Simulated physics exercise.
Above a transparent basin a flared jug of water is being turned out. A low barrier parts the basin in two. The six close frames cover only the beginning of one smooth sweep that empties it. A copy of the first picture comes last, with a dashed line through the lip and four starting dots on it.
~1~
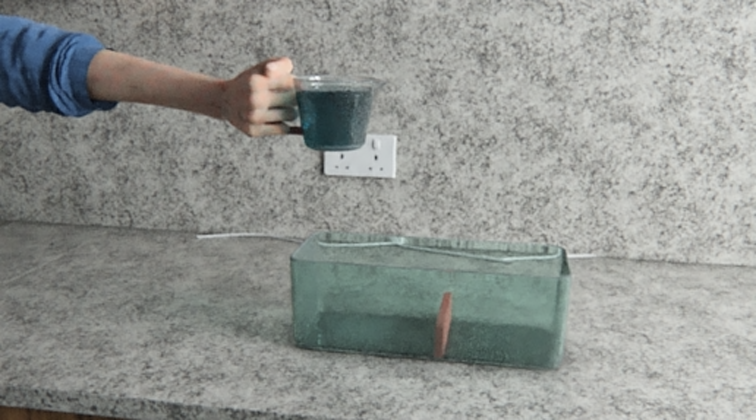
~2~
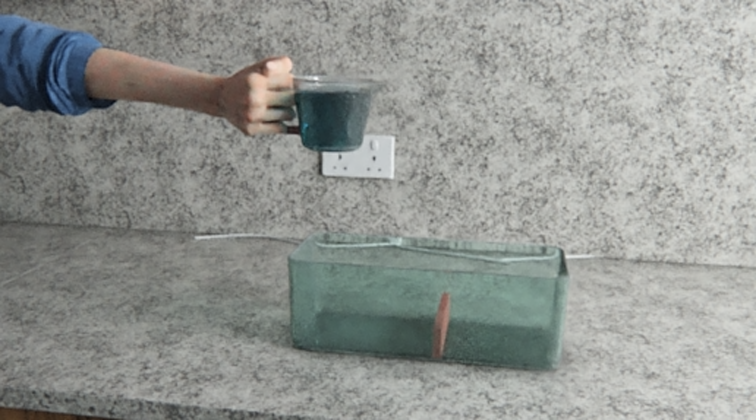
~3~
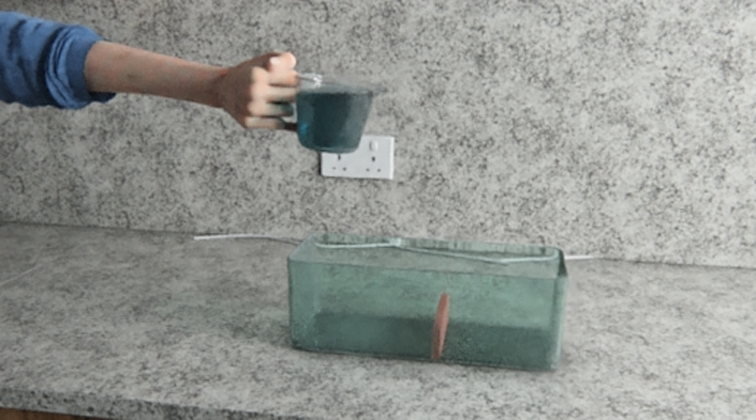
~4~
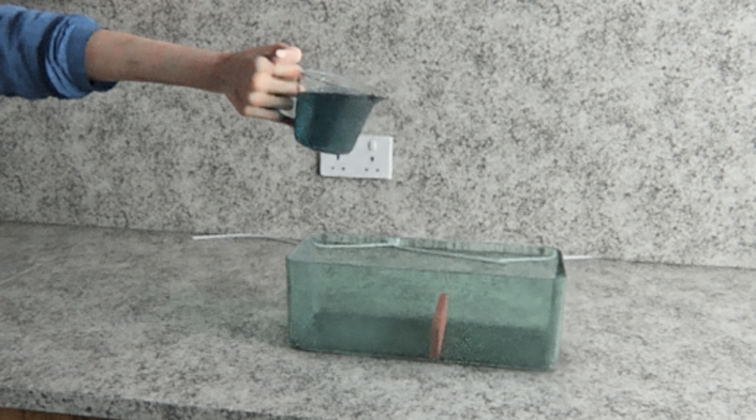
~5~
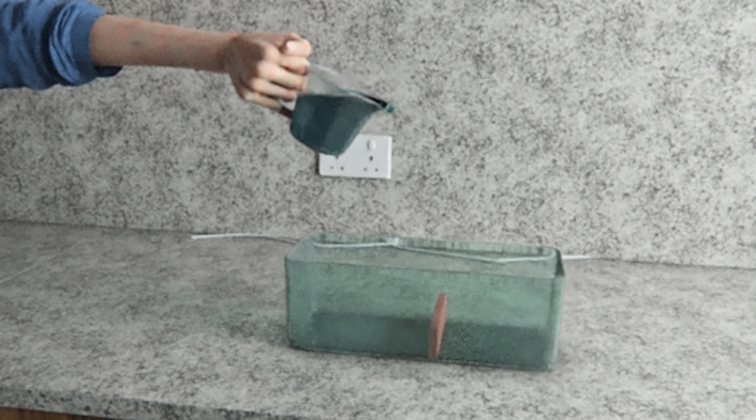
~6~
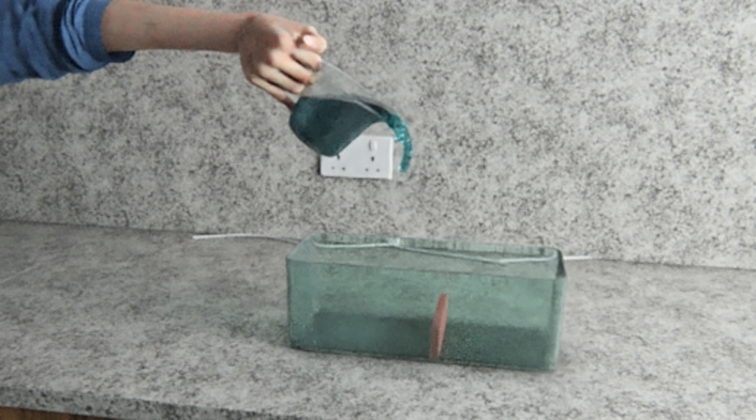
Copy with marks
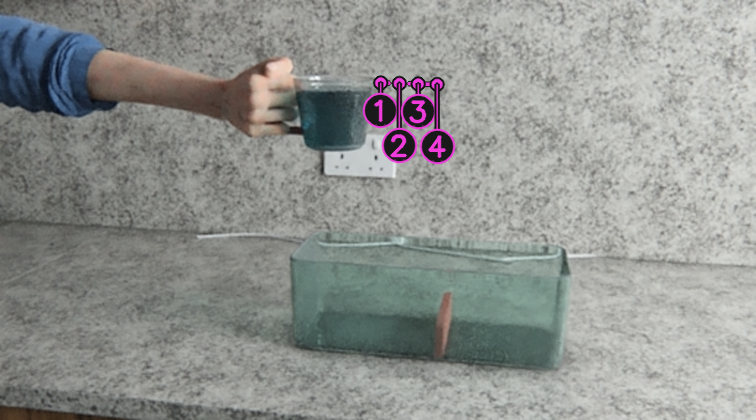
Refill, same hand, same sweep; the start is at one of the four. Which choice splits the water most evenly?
I would pick dot 2.
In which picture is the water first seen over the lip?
Picture 5.
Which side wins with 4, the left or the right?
More ends on the right.
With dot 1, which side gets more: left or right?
The left one.
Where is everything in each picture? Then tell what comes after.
The first picture shows upright, lip at (386, 83); basin from (294, 344) to (562, 367); top of the wall at (444, 308); nothing has left yet.
The second picture shows upright, lip at (385, 85); nothing has left yet.
The third picture shows tipped about 7°, lip at (386, 90); nothing has left yet.
The fourth picture shows tipped about 14°, lip at (388, 98); nothing has left yet.
The fifth picture shows tipped about 25°, lip at (389, 109); water is over the lip, down to (389, 109).
The sixth picture shows tipped about 37°, lip at (390, 122); water is over the lip, down to (405, 169).
On the marked copy, 1 at (380, 82); 2 at (399, 83); 3 at (418, 83); 4 at (437, 84).
With 1, about 85 % ends left of the wall and 12 % right of it; 3 % is lost outside.
With 2, about 48 % ends left of the wall and 50 % right of it.
With 3, about 22 % ends left of the wall and 77 % right of it.
With 4, about 11 % ends left of the wall and 88 % right of it.
